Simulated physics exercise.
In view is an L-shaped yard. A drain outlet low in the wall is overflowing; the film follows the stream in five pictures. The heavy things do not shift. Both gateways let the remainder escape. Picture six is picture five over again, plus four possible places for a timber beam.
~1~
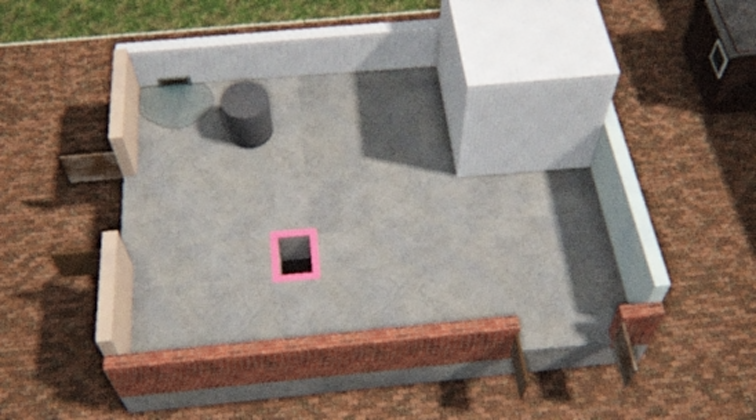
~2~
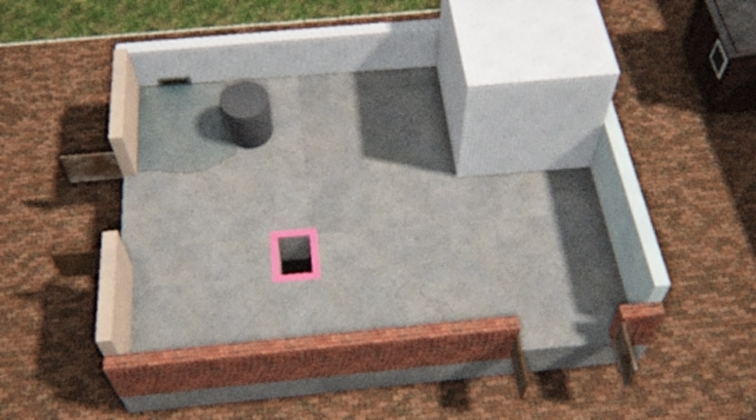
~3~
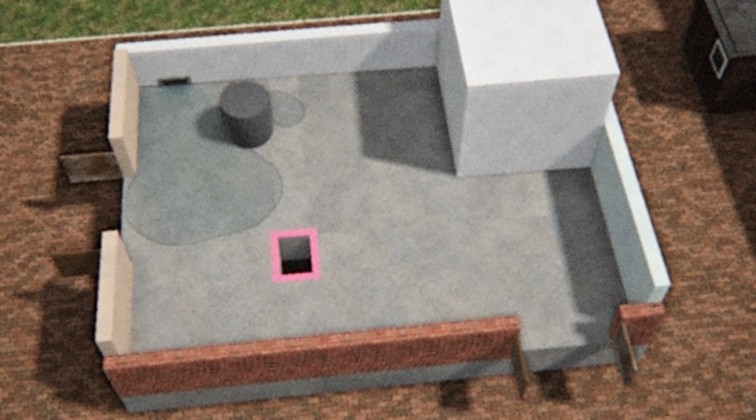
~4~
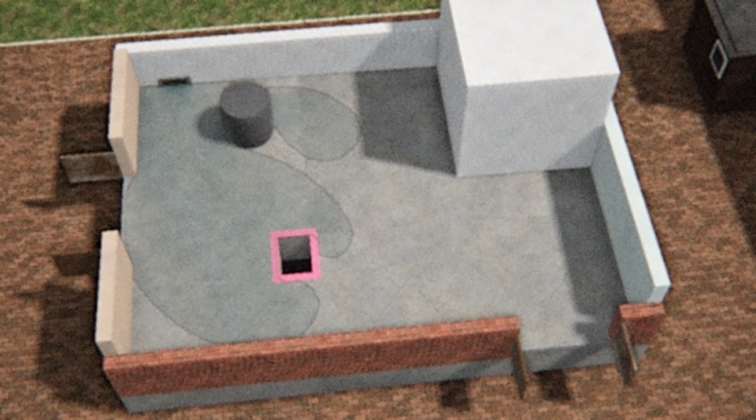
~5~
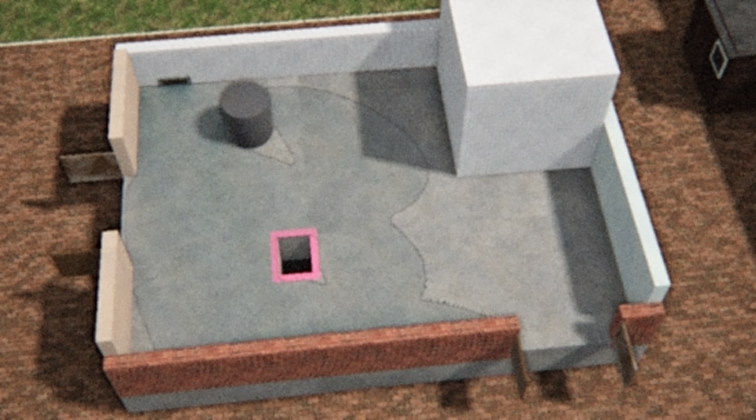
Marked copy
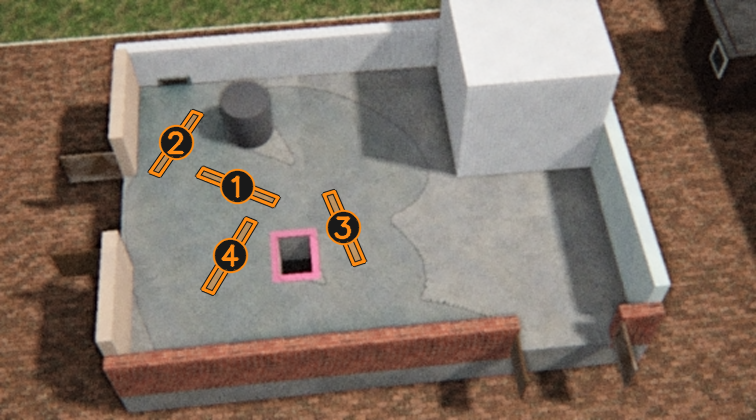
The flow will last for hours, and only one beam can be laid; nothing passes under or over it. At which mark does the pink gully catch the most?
The best spot is 3.
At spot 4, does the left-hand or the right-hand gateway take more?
More leaves on the right.
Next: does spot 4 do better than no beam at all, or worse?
Spot 4 is worse.
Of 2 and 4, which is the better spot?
That is spot 4.
On the marked copy, 1 from (200, 172) to (275, 201); 2 from (154, 173) to (197, 113); 3 from (329, 193) to (359, 262); 4 from (208, 291) to (250, 220).
With 1, about 12 % of the stream goes into the pink gully, about 88 % out by the gates.
With 2, about 11 % of the stream goes into the pink gully, about 89 % out by the gates.
With 3, about 29 % of the stream goes into the pink gully, about 71 % out by the gates.
With 4, about 15 % of the stream goes into the pink gully, about 85 % out by the gates.
